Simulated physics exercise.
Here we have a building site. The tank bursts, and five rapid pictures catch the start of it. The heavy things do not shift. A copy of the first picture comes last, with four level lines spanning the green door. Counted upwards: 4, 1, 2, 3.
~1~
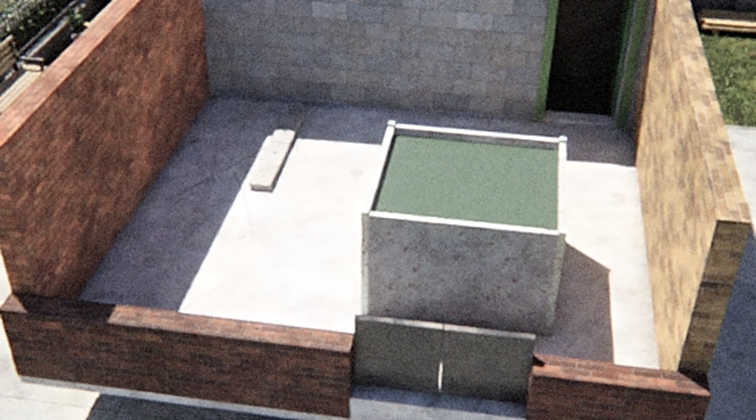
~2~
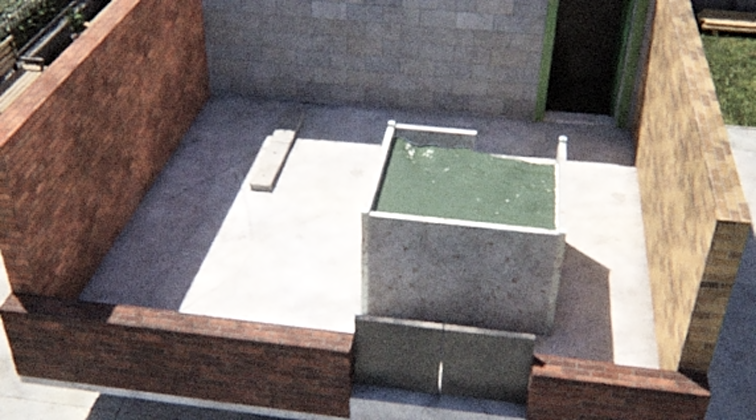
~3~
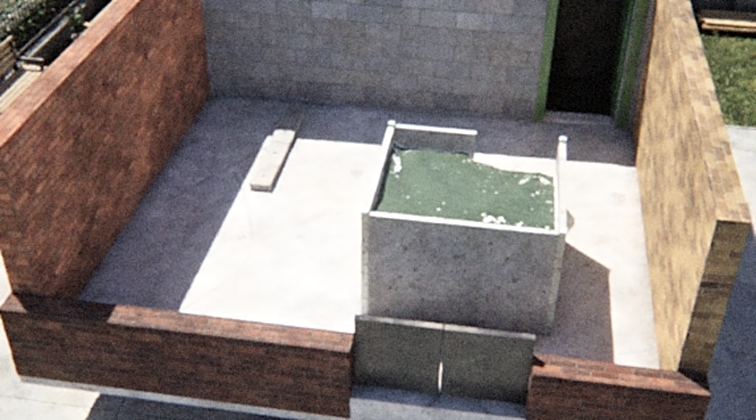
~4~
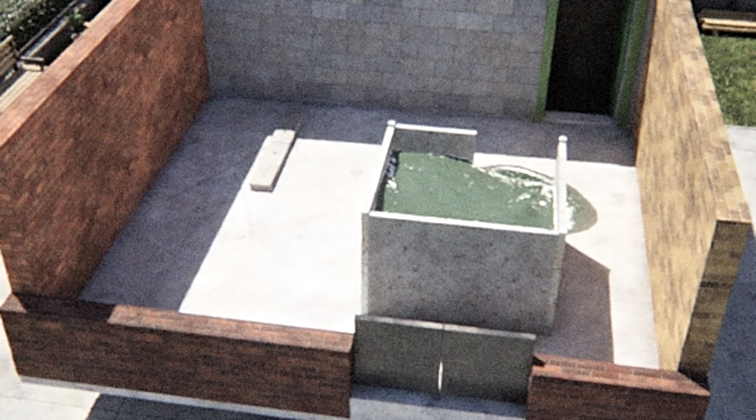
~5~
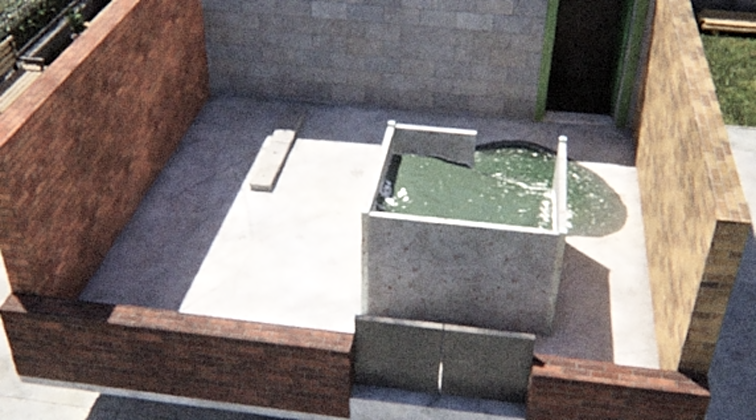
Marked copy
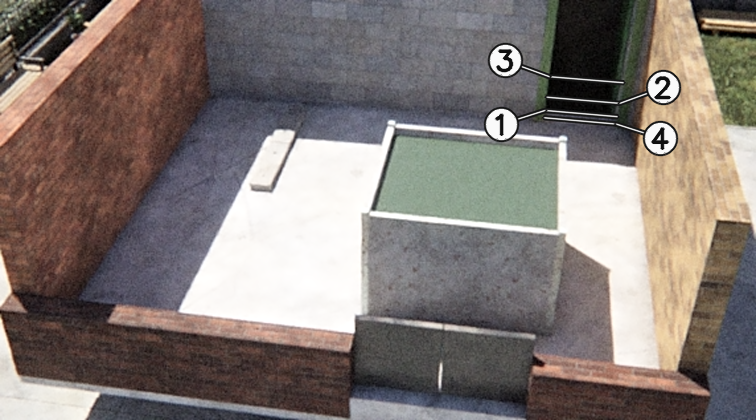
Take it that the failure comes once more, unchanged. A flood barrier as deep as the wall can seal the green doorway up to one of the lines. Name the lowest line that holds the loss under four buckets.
3.
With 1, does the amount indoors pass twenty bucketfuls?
Yes.
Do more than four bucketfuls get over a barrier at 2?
Yes, that goes wrong.
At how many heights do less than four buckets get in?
One.
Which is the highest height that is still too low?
It is 2.
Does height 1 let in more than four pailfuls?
Yes, that goes wrong.
On the marked copy, 1 at (581, 113); 2 at (583, 100); 3 at (586, 79); 4 at (580, 120); from the bottom up 4, 1, 2, 3.
With 1, dozens of bucketfuls pour in.
With 2, about 9 bucketfuls get in.
With 3, a splash gets over, under a bucket.
With 4, dozens of bucketfuls pour in.
